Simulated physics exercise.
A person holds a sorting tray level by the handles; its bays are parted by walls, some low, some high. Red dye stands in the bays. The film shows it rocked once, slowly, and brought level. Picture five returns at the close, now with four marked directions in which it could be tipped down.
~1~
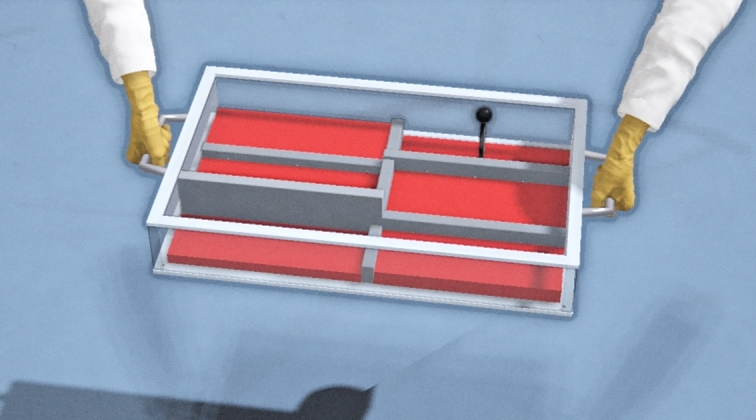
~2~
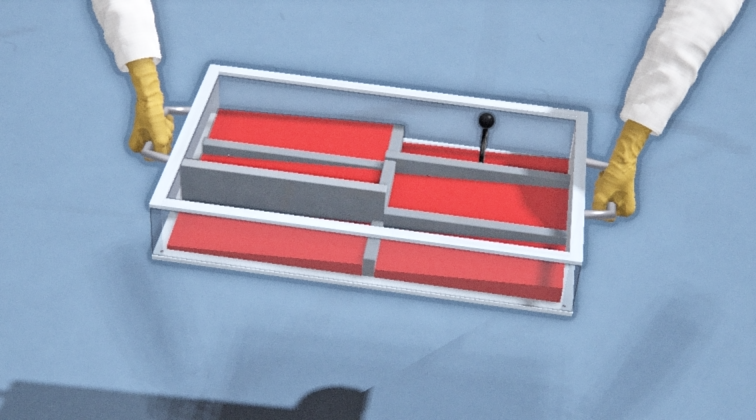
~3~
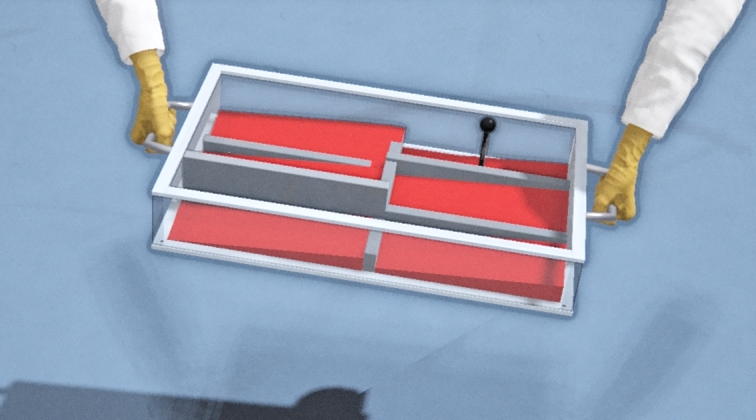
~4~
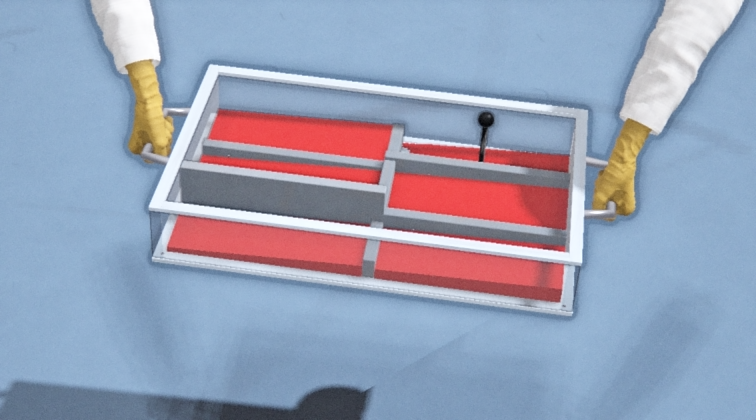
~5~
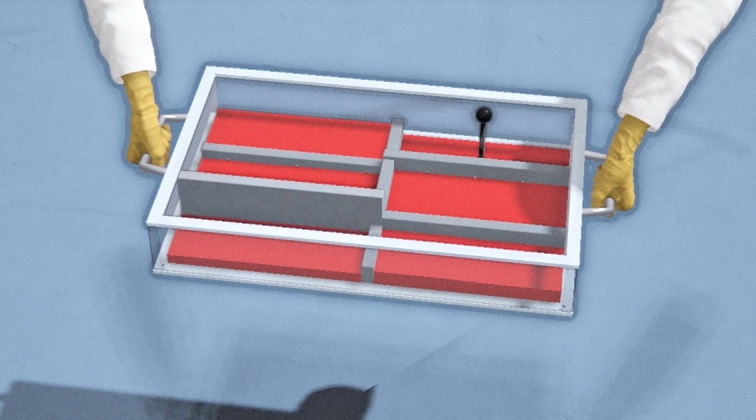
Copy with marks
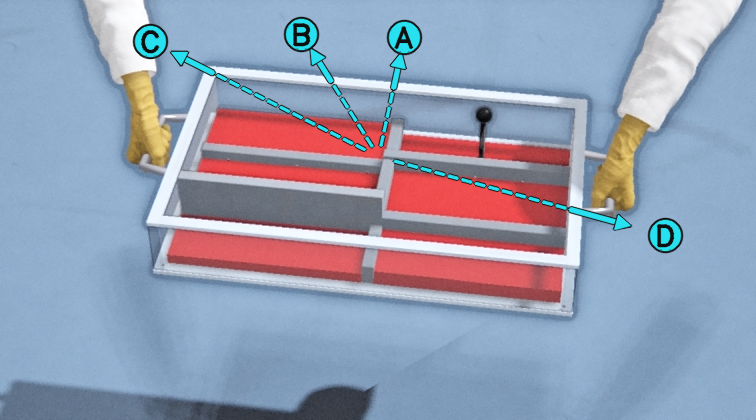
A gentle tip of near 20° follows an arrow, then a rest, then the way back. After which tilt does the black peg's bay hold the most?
The best direction is D.
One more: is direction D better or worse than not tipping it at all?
Better.
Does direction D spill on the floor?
No, all stays in.
On the marked copy, A ends at (400, 58); B ends at (313, 53); C ends at (176, 54); D ends at (625, 224).
With A, about 7 % of the liquid ends in the peg's bay; nothing spills.
With B, about 5 % of the liquid ends in the peg's bay; nothing spills.
With C, about 4 % of the liquid ends in the peg's bay; nothing spills.
With D, about 19 % of the liquid ends in the peg's bay; nothing spills.
